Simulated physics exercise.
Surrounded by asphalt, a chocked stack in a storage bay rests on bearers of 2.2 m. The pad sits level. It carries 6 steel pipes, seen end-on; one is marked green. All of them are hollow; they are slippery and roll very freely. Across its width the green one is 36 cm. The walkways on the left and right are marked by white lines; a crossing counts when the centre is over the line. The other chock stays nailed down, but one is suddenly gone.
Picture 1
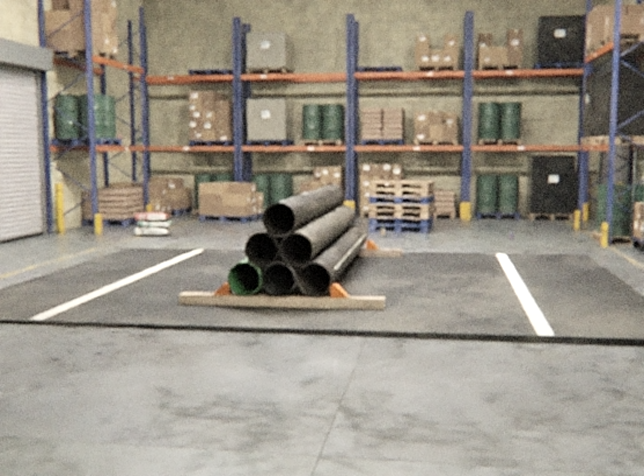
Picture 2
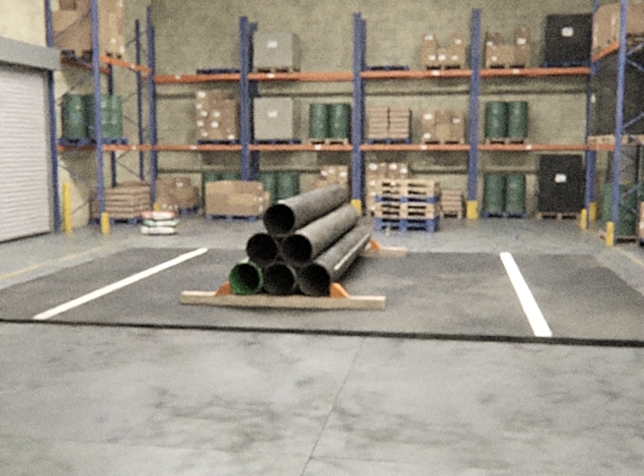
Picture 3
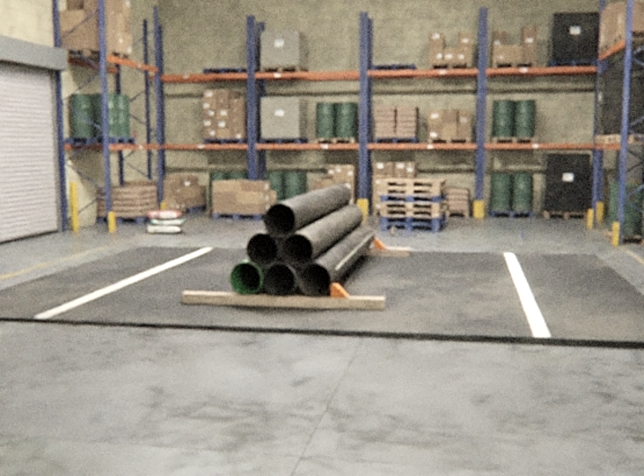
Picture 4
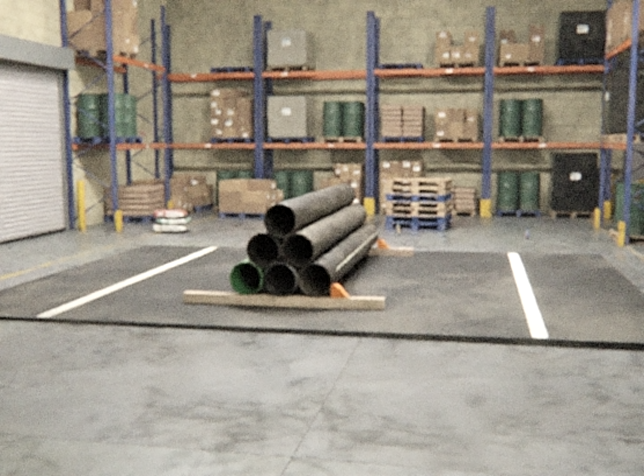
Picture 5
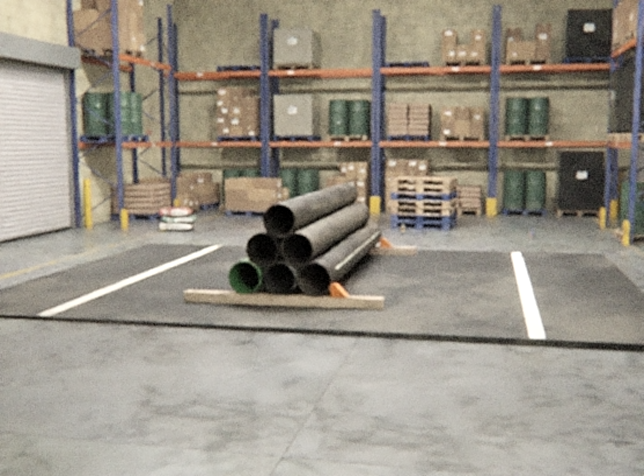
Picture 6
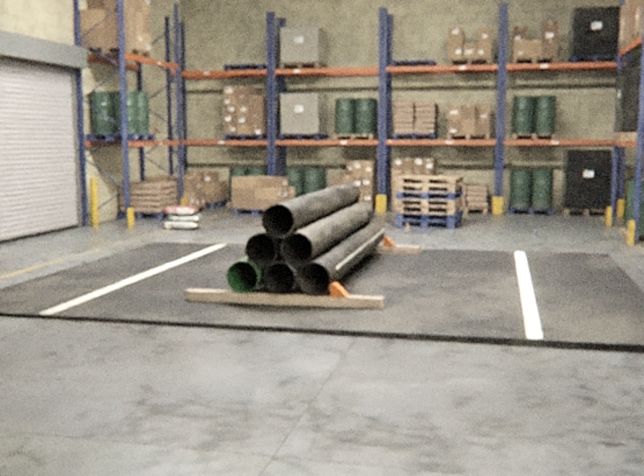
The footage shows six dark pipes, one green inside, stacked in a pyramid on timber bearers in a warehouse bay. The view shifts slightly, the front left orange chock disappears, and the pipes stay in place relative to one another.
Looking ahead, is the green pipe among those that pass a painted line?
Line breached.
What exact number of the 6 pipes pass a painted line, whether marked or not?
Exactly 2.
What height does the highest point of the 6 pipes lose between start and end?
Roughly 30 cm.
Then, 0.6 s after the last picture, green is on the bearers, 40 cm from the bearers' left end, rolling left; 0 over a line so far.
Then, 1.2 s after the last picture, green is off the bearers, 110 cm short of the left line, rolling left; 0 over a line so far.
Then, 1.9 s after the last picture, green is off the bearers, 50 cm short of the left line, rolling left; 0 over a line so far.
Then, 2.7 s after the last picture, green is past the left line; 1 over a line so far.
At rest (7.6 s after the last picture), green is past the left line; 2 over a line so far.
